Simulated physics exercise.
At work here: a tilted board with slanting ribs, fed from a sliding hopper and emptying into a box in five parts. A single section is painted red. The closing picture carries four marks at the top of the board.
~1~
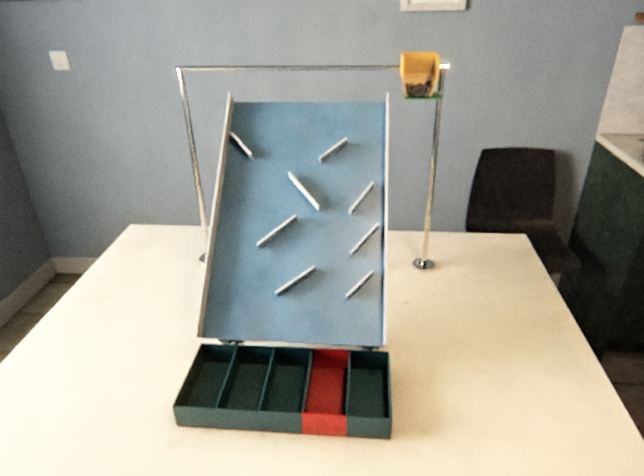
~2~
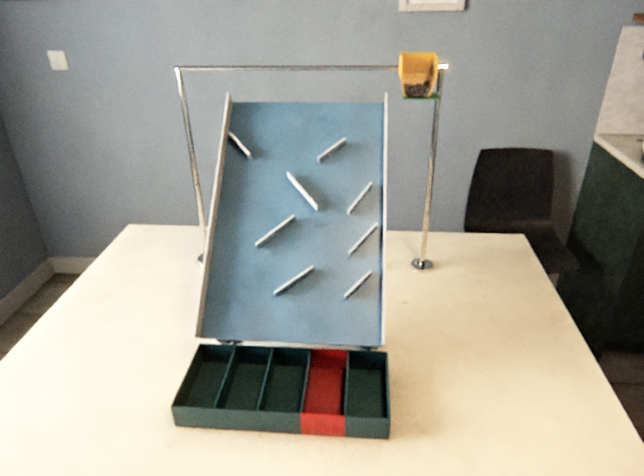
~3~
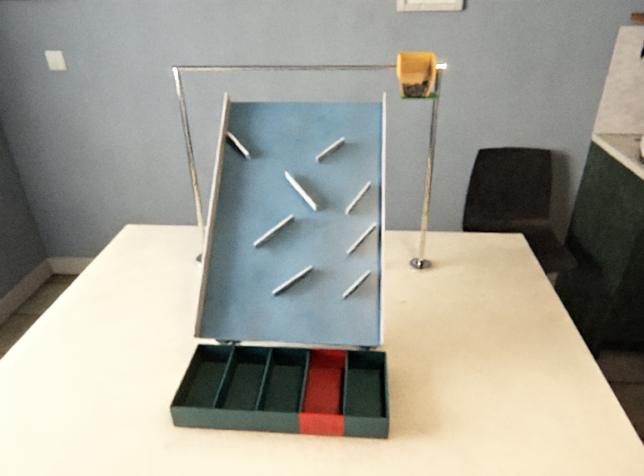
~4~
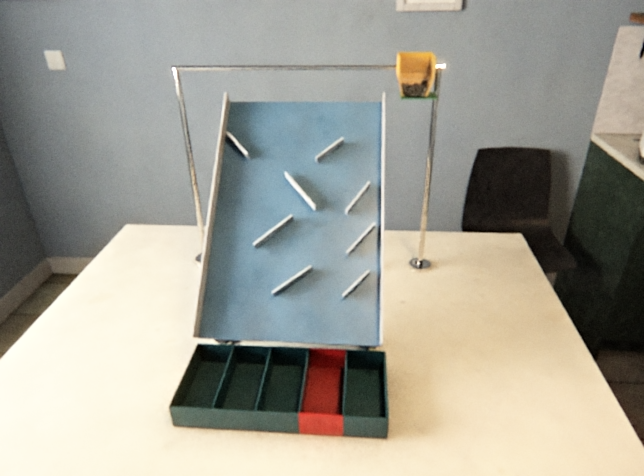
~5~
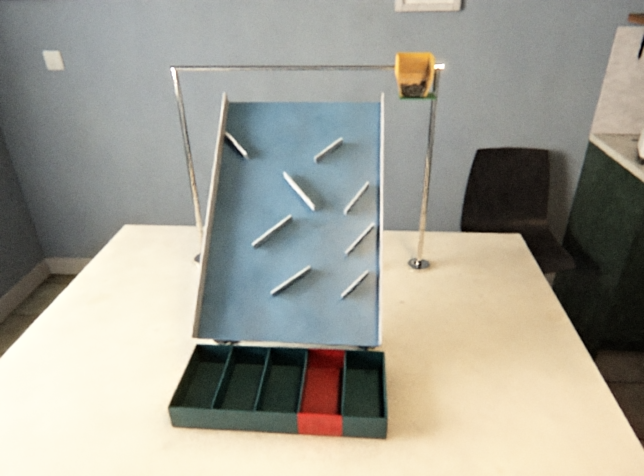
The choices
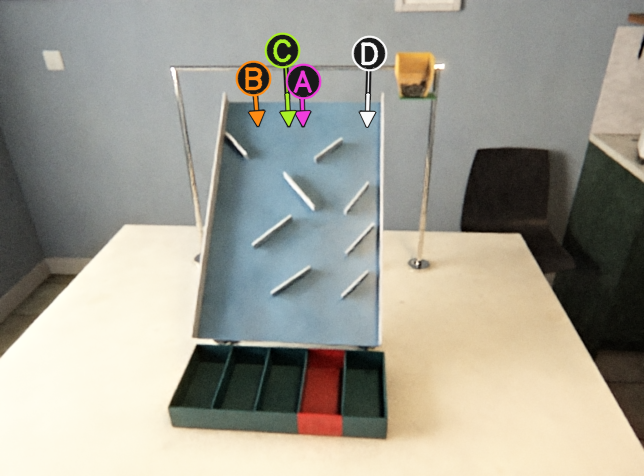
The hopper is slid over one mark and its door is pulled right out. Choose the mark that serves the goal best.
A works best here.
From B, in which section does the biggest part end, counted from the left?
It is the first one.
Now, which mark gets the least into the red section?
Mark B.
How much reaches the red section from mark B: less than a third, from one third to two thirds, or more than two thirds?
Mark B gives less than a third.
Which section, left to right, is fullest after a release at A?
It is the fourth one.
On the marked copy, mark A meets the board at (302, 120); mark B meets the board at (257, 120); mark C meets the board at (288, 120); mark D meets the board at (367, 121).
For mark A, close to two thirds in the red section, close to a third in other sections.
For mark B, none at all in the red section, the whole lot in other sections.
For mark C, close to a quarter in the red section, close to two thirds in other sections.
For mark D, close to half in the red section, close to half in other sections.
